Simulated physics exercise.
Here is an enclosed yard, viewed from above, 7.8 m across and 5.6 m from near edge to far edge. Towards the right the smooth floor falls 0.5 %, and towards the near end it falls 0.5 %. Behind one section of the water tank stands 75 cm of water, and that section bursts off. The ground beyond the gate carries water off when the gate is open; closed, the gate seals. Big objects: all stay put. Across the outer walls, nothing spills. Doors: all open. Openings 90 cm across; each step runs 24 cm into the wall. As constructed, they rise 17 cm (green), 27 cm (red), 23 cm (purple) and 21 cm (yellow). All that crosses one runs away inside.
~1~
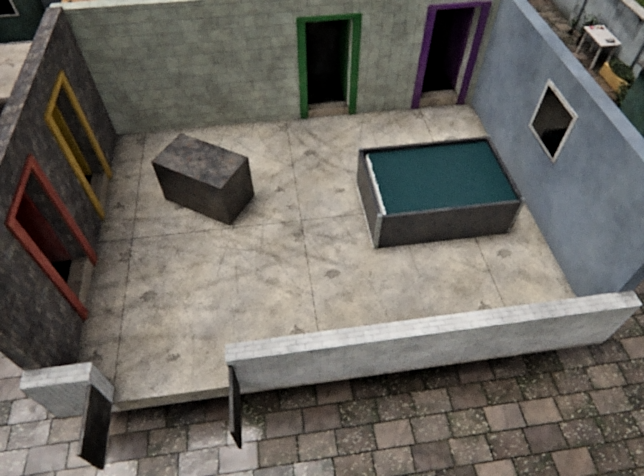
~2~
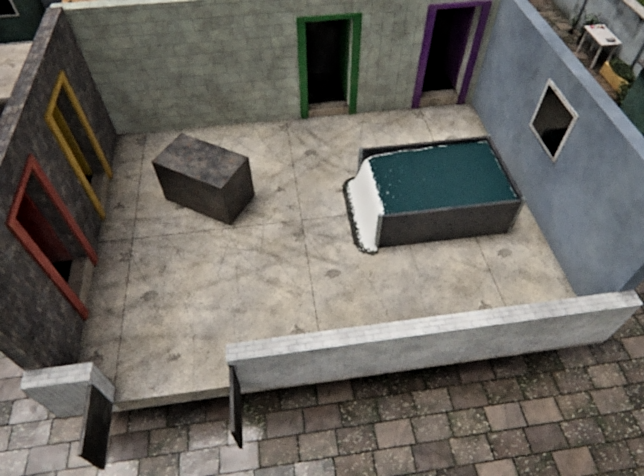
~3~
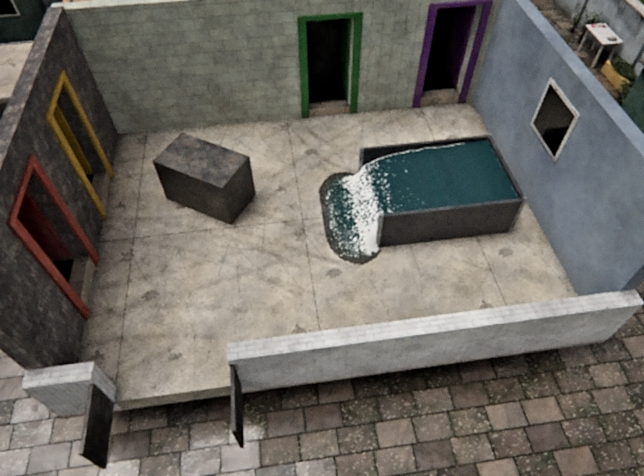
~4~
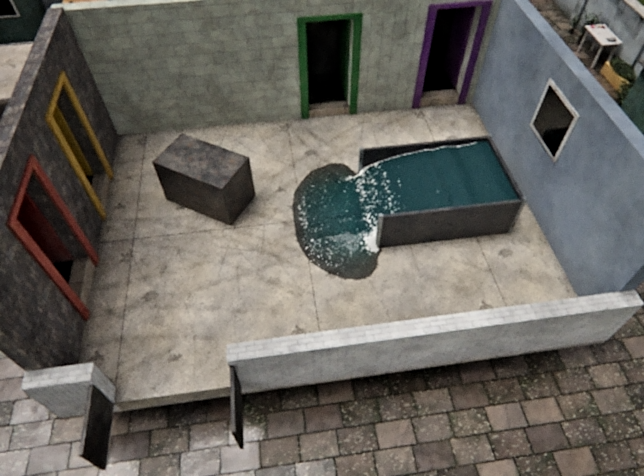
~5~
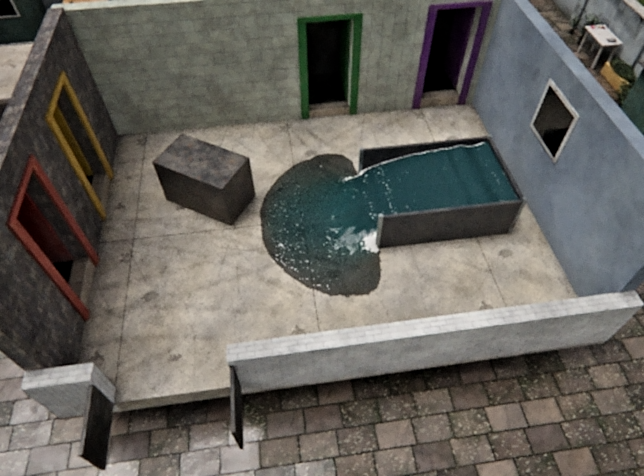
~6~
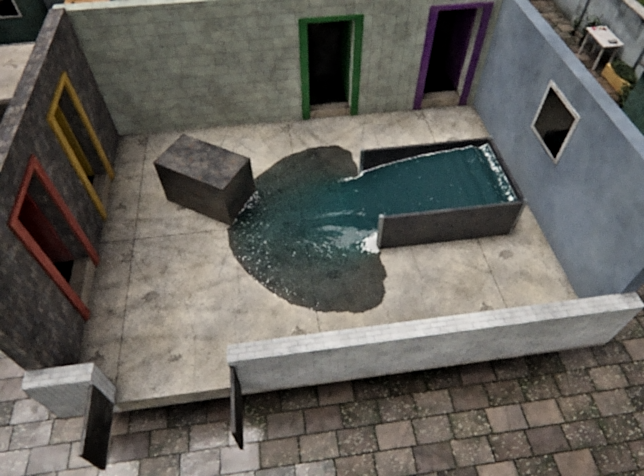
Dark green water burst out of the left end of a tank in a walled yard, foaming white at first, then spread across the pale floor in a widening pool and reached the big gray block.
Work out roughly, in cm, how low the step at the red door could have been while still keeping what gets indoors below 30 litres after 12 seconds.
No lower than about 18 cm.
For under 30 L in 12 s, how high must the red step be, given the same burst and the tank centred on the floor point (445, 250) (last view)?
Minimum: Approx. 23 cm.
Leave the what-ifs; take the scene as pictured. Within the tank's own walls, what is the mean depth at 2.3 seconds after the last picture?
The mean depth is roughly 18 cm.
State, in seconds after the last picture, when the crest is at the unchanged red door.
Near 1.6 s.
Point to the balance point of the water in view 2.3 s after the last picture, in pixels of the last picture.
My guess is close to (266, 228).
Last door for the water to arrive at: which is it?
Final door: Purple.
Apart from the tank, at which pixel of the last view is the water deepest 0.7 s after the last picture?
Around pixel (254, 210).
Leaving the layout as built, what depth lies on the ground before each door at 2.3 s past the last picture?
Lab note, depth in cm: Green 1; red 20; purple 0; yellow 4.
Then, 0.7 s after the last picture water covers 40 % of the floor, deepest (38 cm) near (254, 210); it has not reached the red door.
Then, 2.3 s after the last picture water covers 55 % of the floor, deepest (35 cm) near (74, 391); 20 cm at the red door, 1 litre in over its 27 cm step.
Then, 11.3 s after the last picture water covers 100 % of the floor, deepest (12 cm) near (578, 325); 4 cm at the red door, 1 litre in over its 27 cm step.
At the red door as built, the water peaked near 24 cm, 1.5 s after the last picture.
Run again over the same 12 s with other heights there, 64 litres in over 14.5 cm, 18 litres over 19.5 cm. The limit of 30 litres is kept from about 18 cm up.
